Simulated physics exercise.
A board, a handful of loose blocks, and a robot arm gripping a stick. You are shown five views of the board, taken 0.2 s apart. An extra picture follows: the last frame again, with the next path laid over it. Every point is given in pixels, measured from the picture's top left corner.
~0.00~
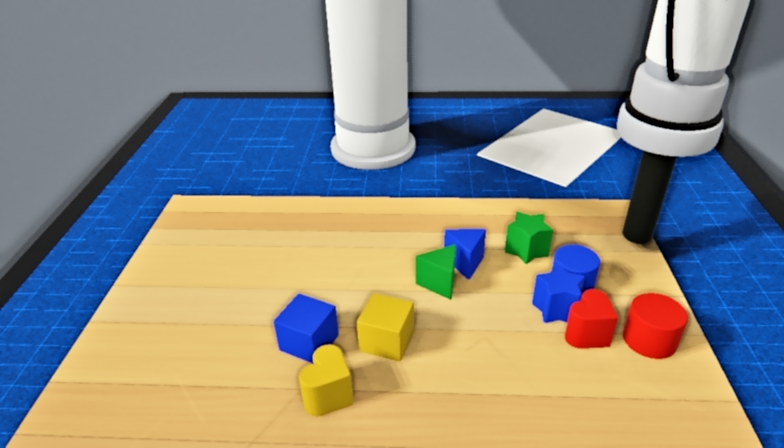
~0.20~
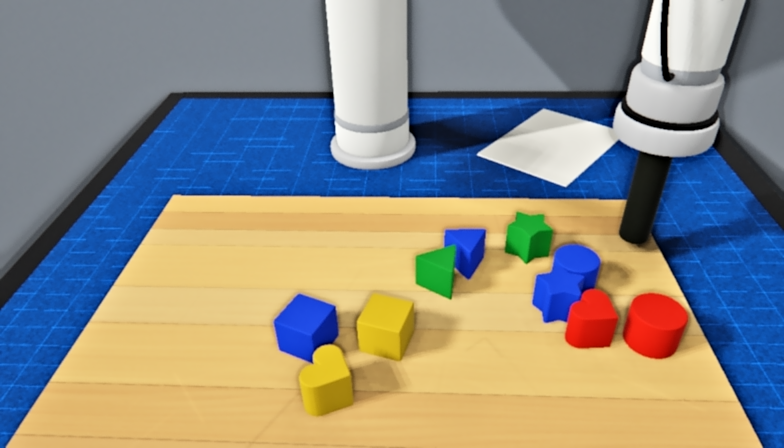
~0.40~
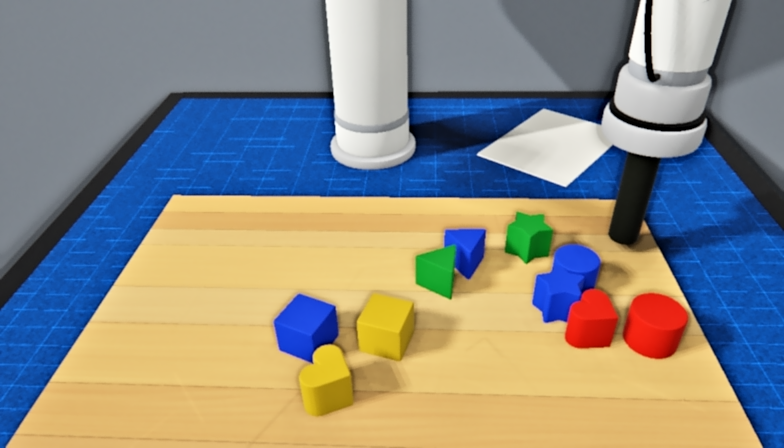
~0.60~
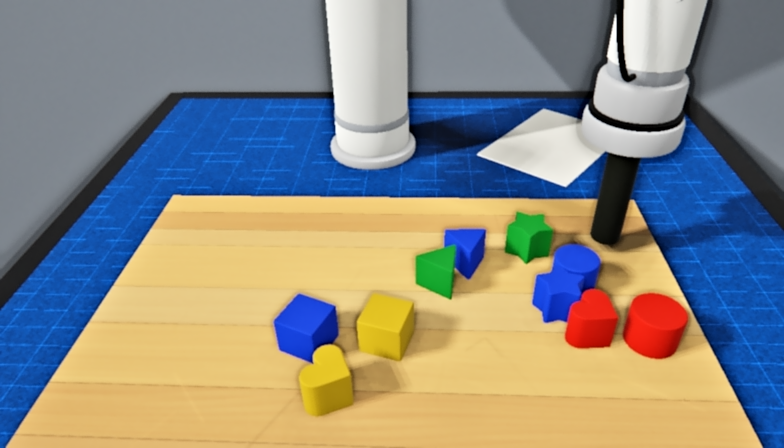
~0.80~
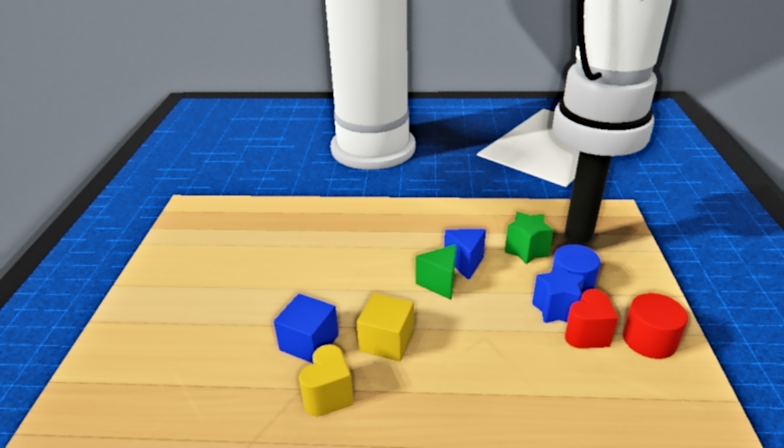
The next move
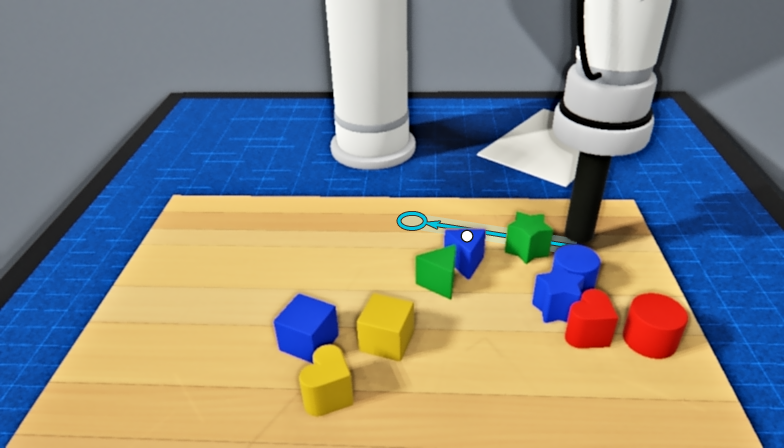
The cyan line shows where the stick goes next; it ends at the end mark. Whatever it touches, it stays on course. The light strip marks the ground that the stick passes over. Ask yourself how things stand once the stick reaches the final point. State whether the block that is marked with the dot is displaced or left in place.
By the end it is where it was.
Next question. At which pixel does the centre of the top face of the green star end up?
The point I'd pick in the picture is (501, 224).
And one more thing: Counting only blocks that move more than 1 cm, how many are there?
My answer is one.
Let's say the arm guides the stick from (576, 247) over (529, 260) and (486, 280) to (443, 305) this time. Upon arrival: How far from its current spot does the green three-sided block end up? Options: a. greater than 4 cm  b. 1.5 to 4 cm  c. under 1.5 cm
The correct letter is b.
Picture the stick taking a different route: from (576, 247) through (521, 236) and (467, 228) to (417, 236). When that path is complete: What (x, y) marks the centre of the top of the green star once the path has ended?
By then it is at (507, 223).
The line goes straight from (576, 247) to (412, 221); the dot is on the blue three-sided block.
On the path given first. One third of the way, stick at (520, 227); green star at (509, 225), turned 50° anticlockwise.
Two thirds of the way, stick at (465, 218); green star at (501, 224), turned 80° anticlockwise.
At the end, stick at (412, 210); blue three-sided block unmoved; green star at (501, 224), turned 80° anticlockwise.
